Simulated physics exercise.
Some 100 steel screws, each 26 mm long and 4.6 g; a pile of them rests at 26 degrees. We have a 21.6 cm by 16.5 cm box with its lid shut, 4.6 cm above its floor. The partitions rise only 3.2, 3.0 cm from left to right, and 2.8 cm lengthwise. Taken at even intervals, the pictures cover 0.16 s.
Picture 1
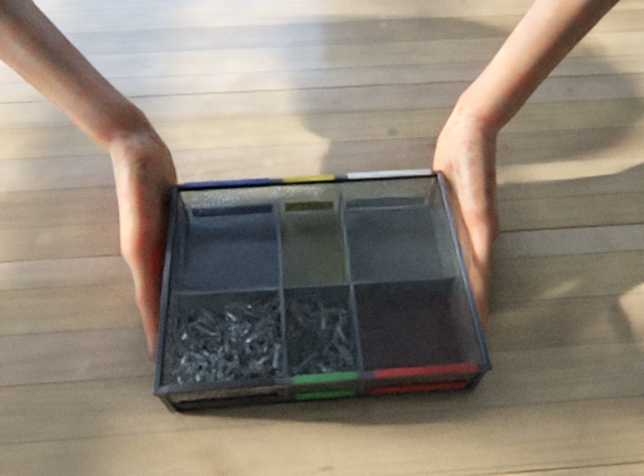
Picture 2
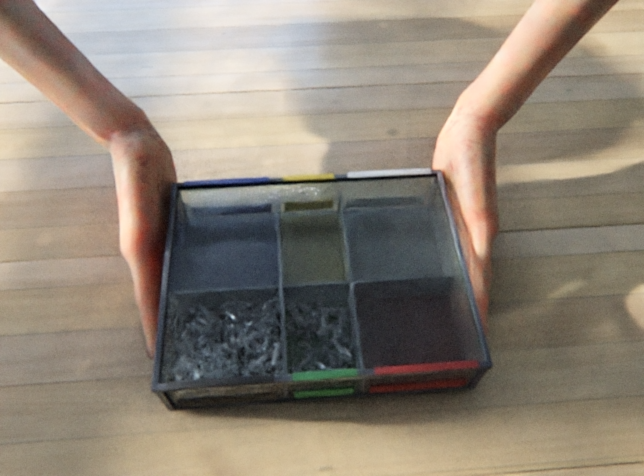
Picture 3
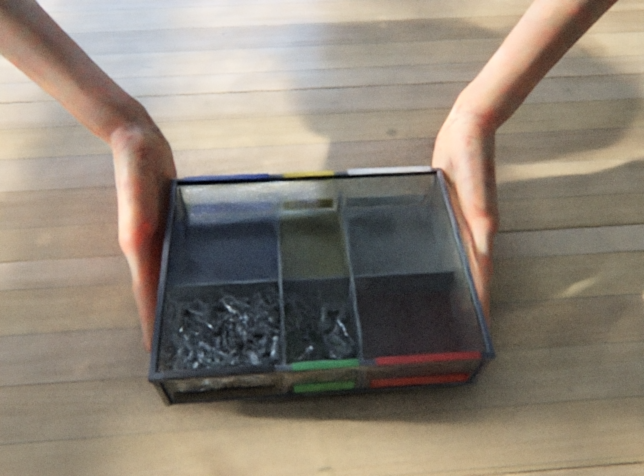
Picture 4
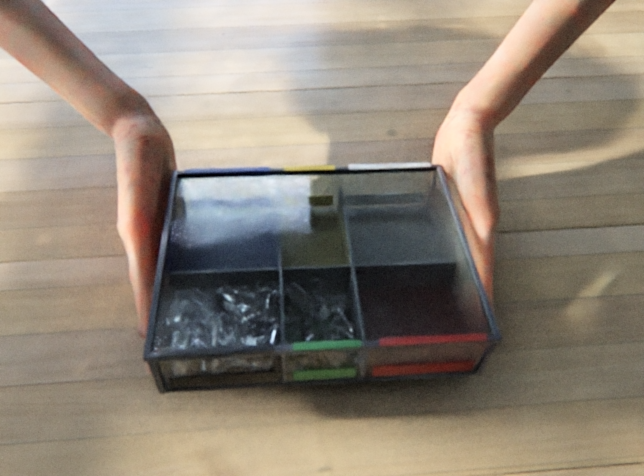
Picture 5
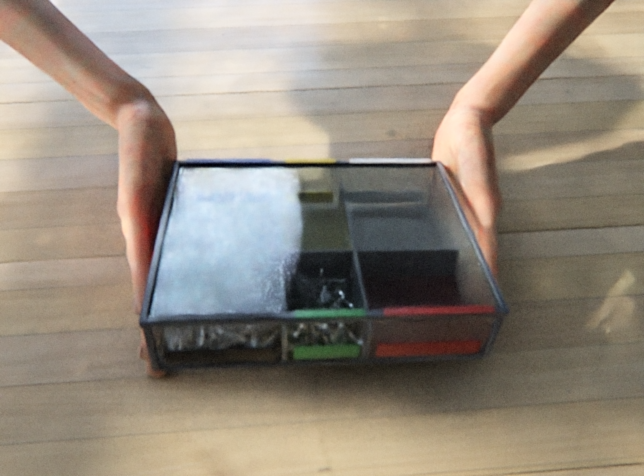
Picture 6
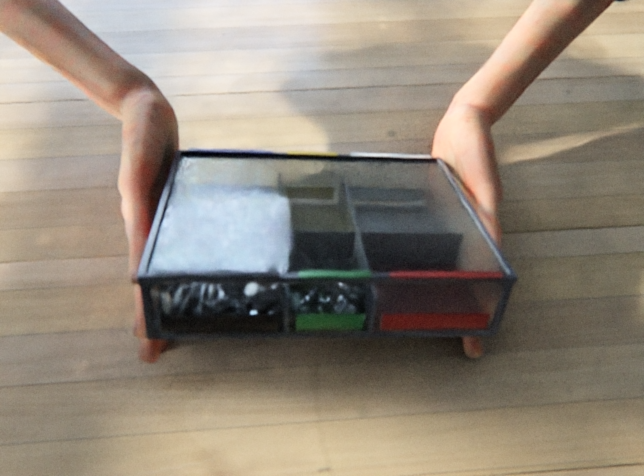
We see two hands holding a shallow, clear-lidded box with coloured labels and small metal pieces in its front compartments above a wooden floor, gradually tilting it so its front side comes into view as pale glare spreads across the lid's left.
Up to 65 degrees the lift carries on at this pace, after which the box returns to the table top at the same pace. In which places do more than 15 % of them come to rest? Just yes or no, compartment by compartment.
Red gets a no, blue gets a no, green gets a yes, yellow gets a no, white gets a no, black gets a yes.
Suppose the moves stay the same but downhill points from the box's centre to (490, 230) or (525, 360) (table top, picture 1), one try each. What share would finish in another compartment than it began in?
Roughly 10 % for the first direction, roughly 10 % for the second.
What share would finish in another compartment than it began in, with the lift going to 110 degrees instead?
20 %.
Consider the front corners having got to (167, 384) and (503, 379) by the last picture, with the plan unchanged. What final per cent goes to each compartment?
Each compartment ends with this per cent: Red 0, blue 0, green 30, yellow 0, white 0 and black 70.
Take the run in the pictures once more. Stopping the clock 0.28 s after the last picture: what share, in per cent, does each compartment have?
It splits as red 0, blue 5, green 30, yellow 0, white 0 and black 65 percent.
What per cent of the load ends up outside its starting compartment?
I'd say close to 15 percent.
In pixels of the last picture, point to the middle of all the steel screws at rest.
Close to pixel (248, 321).
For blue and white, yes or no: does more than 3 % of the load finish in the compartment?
Blue: True; white: False.
Then, 0.28 s after the last picture, tilt 63 degrees; blue 5 %, green 30 %, black 65 %.
Then, 0.47 s after the last picture, tilt 24 degrees; blue 5 %, green 25 %, yellow 5 %, black 65 %.
Then, 0.78 s after the last picture, tilt 0 degrees; blue 5 %, green 25 %, yellow 5 %, black 65 %.
In the end, red 0 %, blue 5 %, green 25 %, yellow 5 %, white 0 %, black 65 %.
